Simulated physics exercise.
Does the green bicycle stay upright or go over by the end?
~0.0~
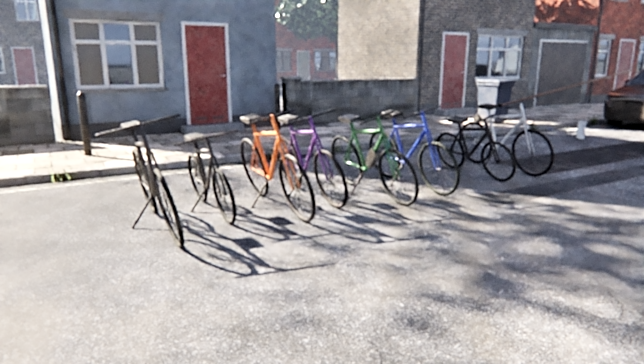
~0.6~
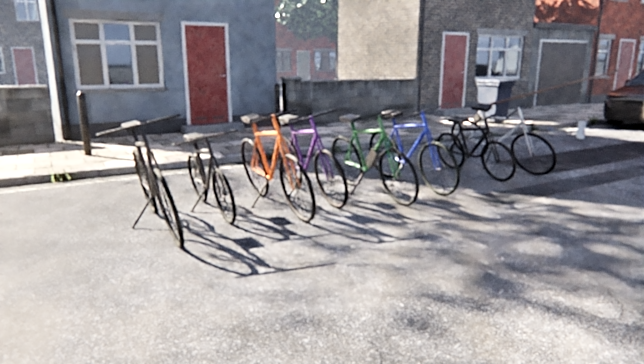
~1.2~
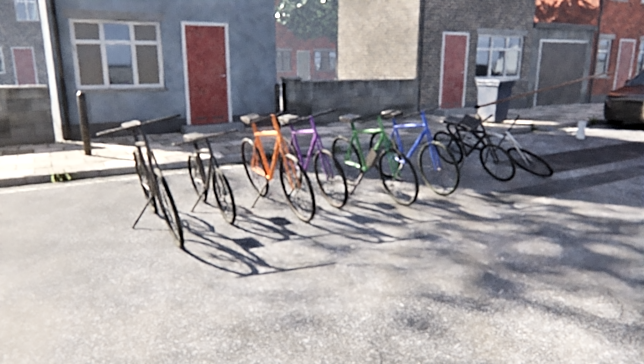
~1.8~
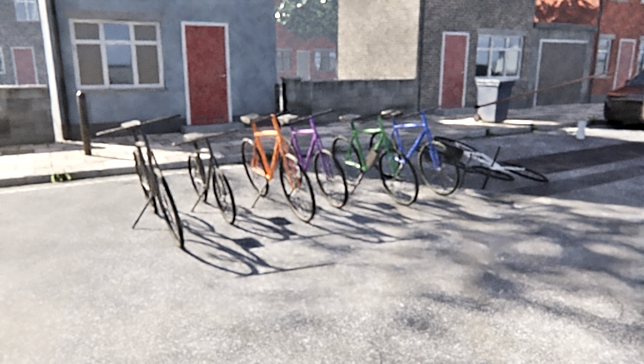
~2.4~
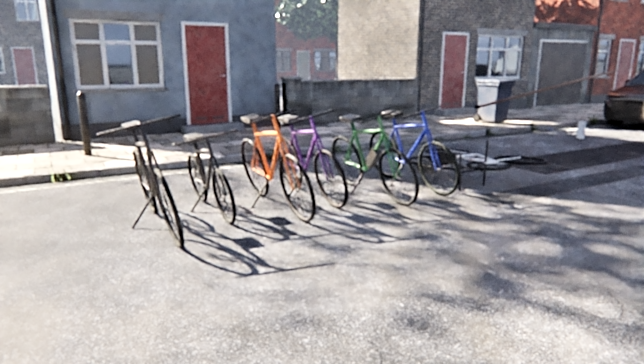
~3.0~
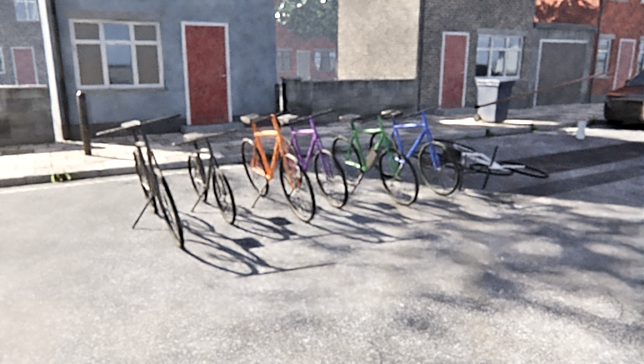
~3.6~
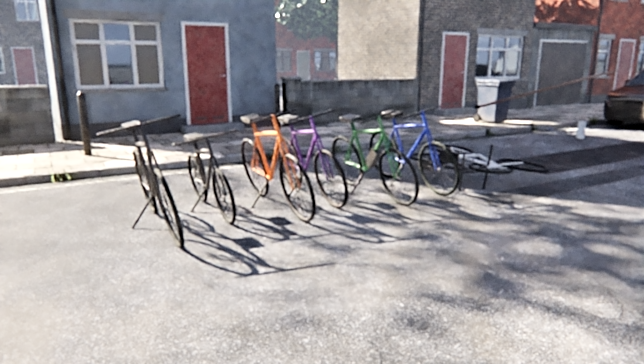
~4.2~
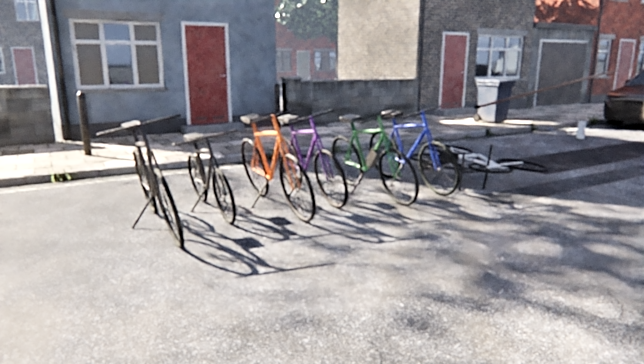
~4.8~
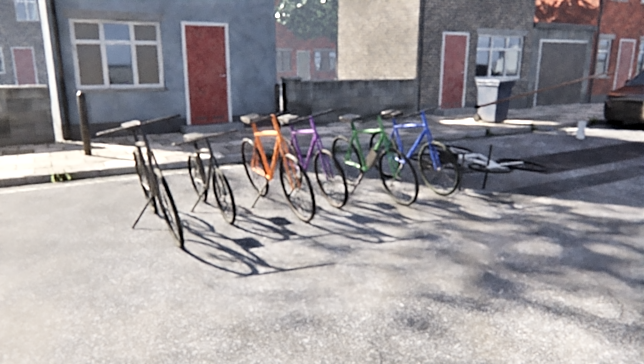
The green bicycle stays upright, standing in its place between the purple and blue ones.
We see a row of parked bicycles on a sunny street as a thin pole at the far right shifts slightly left. The pale end bicycle tips over, the dark one beside it goes down too, and both end up lying on the road while the other six stay standing.
